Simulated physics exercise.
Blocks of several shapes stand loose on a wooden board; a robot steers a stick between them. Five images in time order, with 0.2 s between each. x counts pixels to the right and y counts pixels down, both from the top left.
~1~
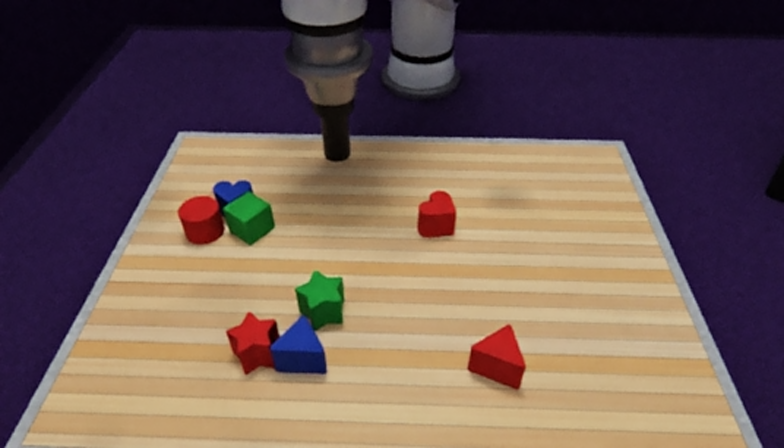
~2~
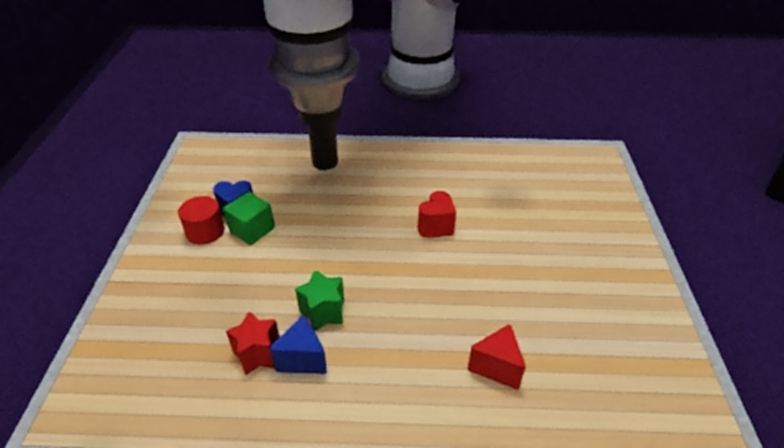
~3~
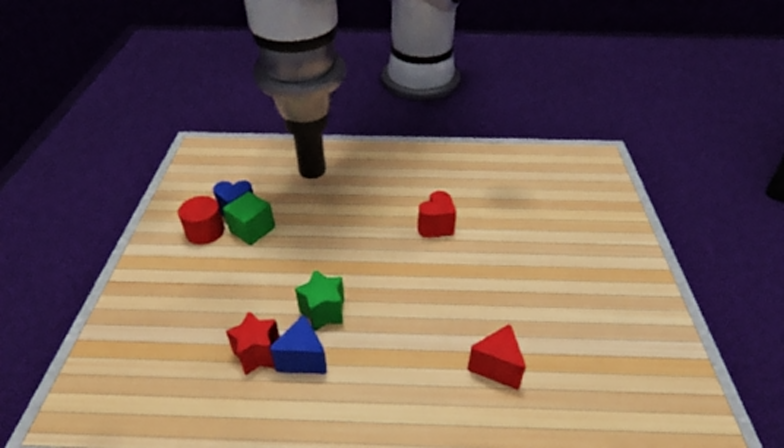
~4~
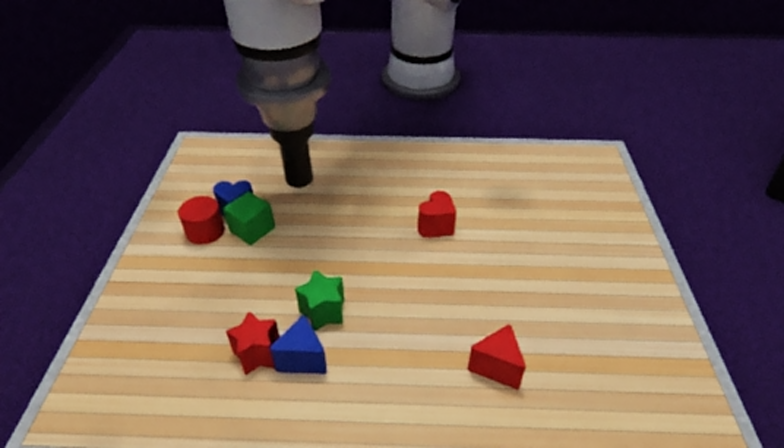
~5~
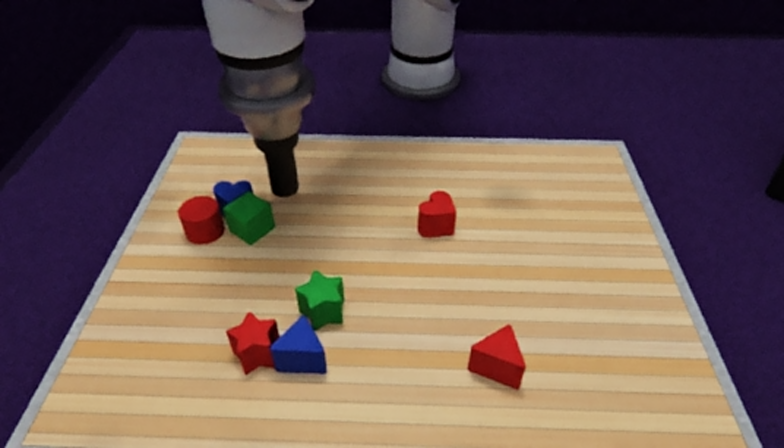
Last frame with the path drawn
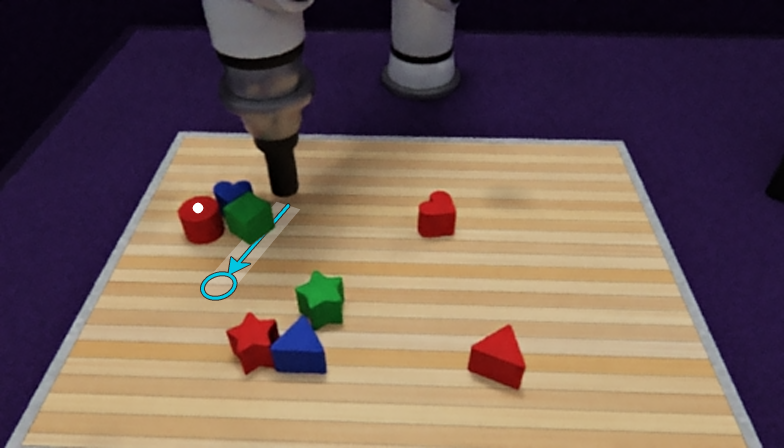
A robot arm holding a dark stick moves slowly left and slightly nearer over the far part of a striped wooden board, ending beside the green block. The fixed view looks down from the front, with purple surroundings and another white robot base behind. A red cylinder, blue heart and green cube cluster at upper left, while a red heart, two stars and two triangles also stay still.
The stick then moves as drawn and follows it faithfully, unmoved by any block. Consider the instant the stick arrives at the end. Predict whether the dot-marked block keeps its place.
That block will leave its spot.
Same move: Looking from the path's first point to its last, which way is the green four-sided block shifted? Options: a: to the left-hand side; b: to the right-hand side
Choice b: To the right-hand side.
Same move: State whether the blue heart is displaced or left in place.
It gets no push and keeps its place.
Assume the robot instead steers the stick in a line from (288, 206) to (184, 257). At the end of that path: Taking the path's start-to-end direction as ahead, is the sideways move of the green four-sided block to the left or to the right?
Facing the way the path runs, start to end, you'll find the green four-sided block has shifted left.
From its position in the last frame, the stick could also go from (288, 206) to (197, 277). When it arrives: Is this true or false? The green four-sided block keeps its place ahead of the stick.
True.
The drawn path runs from (288, 206) to (219, 286); the dot is on the red disc.
What follows on the original path. One third of the way, stick at (263, 213); red disc at (190, 209); green four-sided block at (230, 217), turned 25° clockwise.
Two thirds of the way, stick at (239, 240); red disc at (183, 210); green four-sided block at (202, 233), turned 75° clockwise.
At the end, stick at (213, 269); red disc at (183, 210); blue heart not moved; green four-sided block at (201, 233), turned 75° clockwise.
